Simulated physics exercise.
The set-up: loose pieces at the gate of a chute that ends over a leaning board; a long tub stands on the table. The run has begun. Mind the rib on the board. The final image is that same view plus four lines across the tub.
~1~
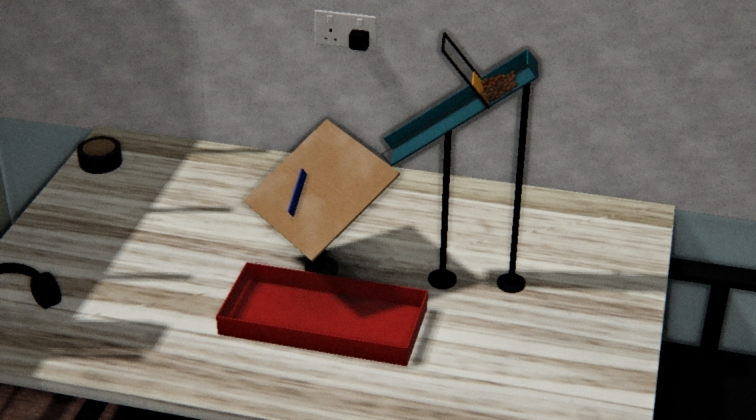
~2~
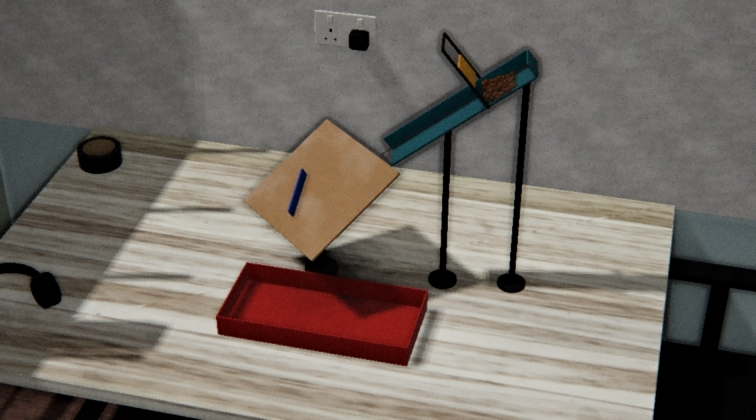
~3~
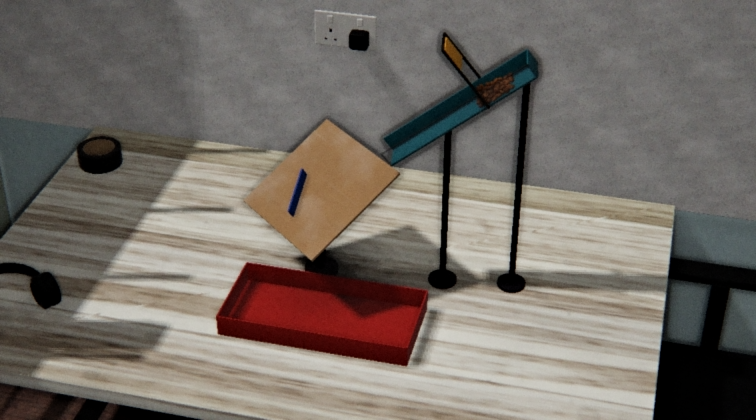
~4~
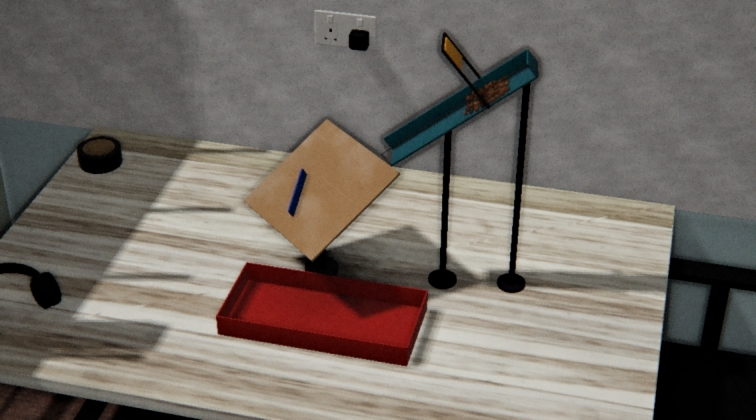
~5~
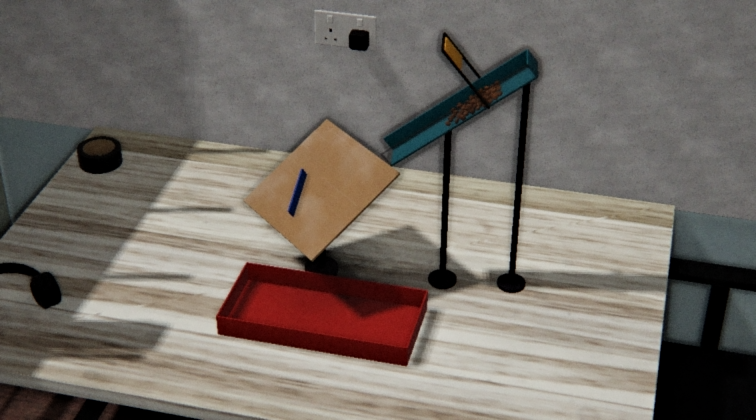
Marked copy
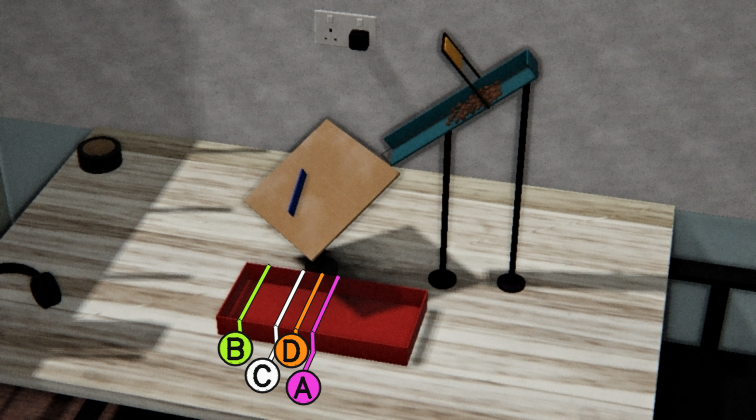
To begin with, small brown pieces sit behind a gate high on a sloping teal chute, above a tilted board with a blue rib and an empty red tub on the table. The orange gate panel slides up within its black frame, and then the pieces creep down the chute toward the left, spreading out slightly.
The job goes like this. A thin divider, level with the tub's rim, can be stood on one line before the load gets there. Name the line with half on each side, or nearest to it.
Line B does it best.
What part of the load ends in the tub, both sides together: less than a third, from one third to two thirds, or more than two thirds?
It is more than two thirds.
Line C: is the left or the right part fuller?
The left side.
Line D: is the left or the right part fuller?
The left side.
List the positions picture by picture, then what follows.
The first frame shows load behind the gate at (497, 87), bits of dog kibble; lip of the chute at (392, 158), sloping fairly steeply.
The second frame shows middle of the board at (319, 187), tilted fairly steeply; middle of its low edge at (276, 229); of its high edge at (362, 145).
The third frame shows front corners of the tub at (217, 316) and (407, 348), empty; front of the load at (481, 106).
The fourth frame shows middle of the load at (483, 96); its front at (465, 113), about a quarter of the way to the lip; rib from (302, 168) to (288, 211).
The fifth frame shows middle of the load at (478, 105); its front at (448, 124), about a third of the way to the lip.
On the marked copy, line A crosses the front rim at (312, 332); line B crosses the front rim at (239, 320); line C crosses the front rim at (276, 326); line D crosses the front rim at (296, 329).
With A, of what is caught, all on the left of the divider, none on the right.
With B, of what is caught, about a third on the left of the divider, about two thirds on the right.
With C, of what is caught, all on the left of the divider, none on the right.
With D, of what is caught, all on the left of the divider, none on the right.
